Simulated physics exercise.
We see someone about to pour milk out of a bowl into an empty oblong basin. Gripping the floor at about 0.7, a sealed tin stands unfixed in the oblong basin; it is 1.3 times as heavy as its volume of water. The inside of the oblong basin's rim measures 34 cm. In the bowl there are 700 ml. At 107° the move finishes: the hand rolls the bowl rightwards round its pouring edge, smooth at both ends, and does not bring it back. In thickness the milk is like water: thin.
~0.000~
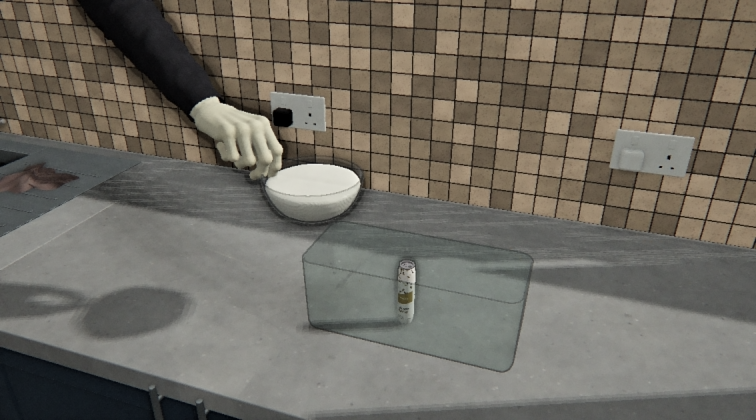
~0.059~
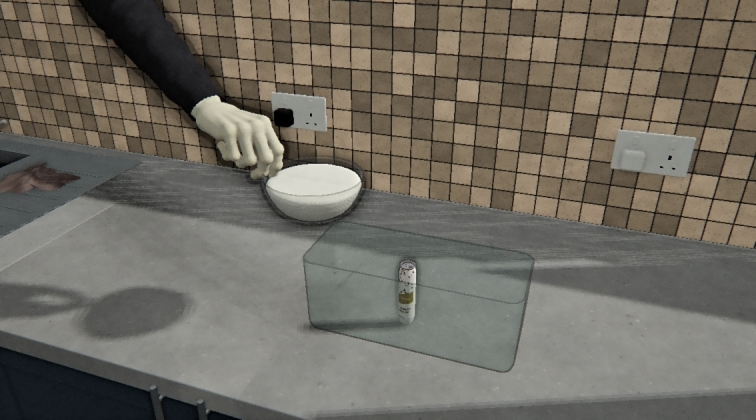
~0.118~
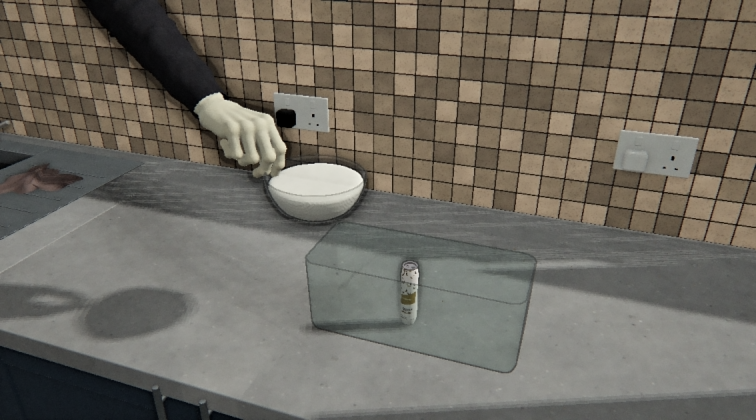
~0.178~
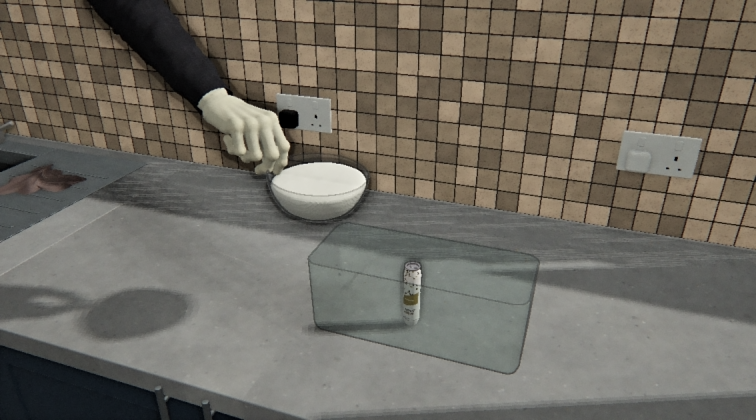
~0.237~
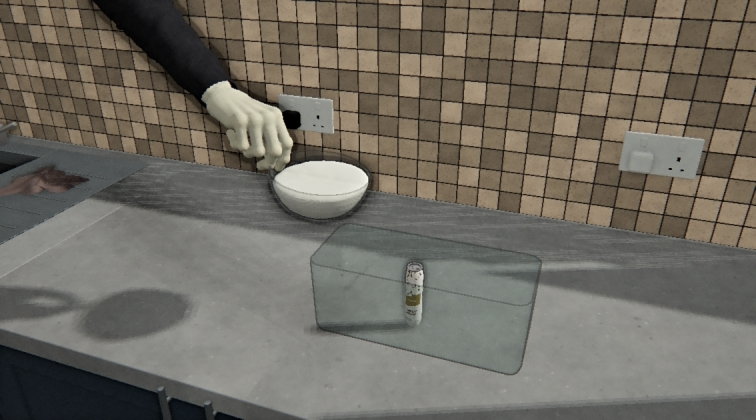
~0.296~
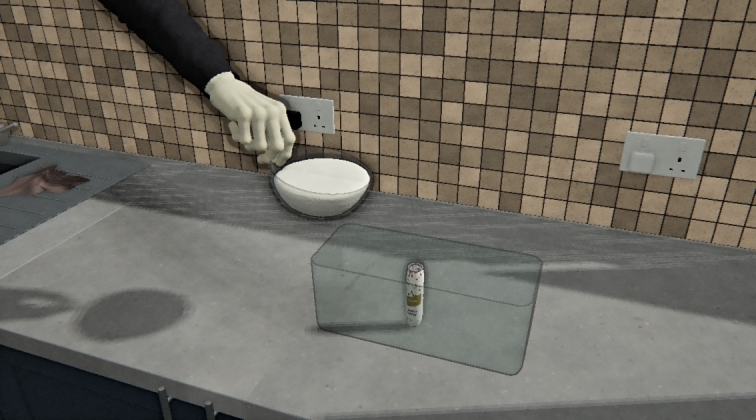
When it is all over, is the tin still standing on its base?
It rides it out.
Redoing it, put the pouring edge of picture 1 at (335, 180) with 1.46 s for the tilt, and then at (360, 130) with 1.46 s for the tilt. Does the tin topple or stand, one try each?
Trial 1 - tin tips; trial 2 - tin stays standing.
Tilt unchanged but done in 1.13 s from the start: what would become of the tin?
The tin stays balanced.
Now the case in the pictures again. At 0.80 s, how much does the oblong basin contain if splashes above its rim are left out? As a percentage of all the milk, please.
Roughly 22 percent of it.
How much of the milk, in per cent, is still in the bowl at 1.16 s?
1 per cent or so.
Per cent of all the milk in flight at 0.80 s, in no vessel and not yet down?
Some 38 per cent.
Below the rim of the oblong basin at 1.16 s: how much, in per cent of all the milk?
I reckon close to 90 per cent.
By 0.80 s the tilt is 61° and 41 per cent is still to pour; the tin stands where it began.
By 1.16 s the tilt is 96° and 1 per cent is still to pour; the tin stands where it began.
By 1.54 s the tilt is 107° and 0 per cent is still to pour; the tin stands where it began.
By 1.96 s the tilt is 107° and 0 per cent is still to pour; the tin stands where it began.
At rest the tin stands where it began.
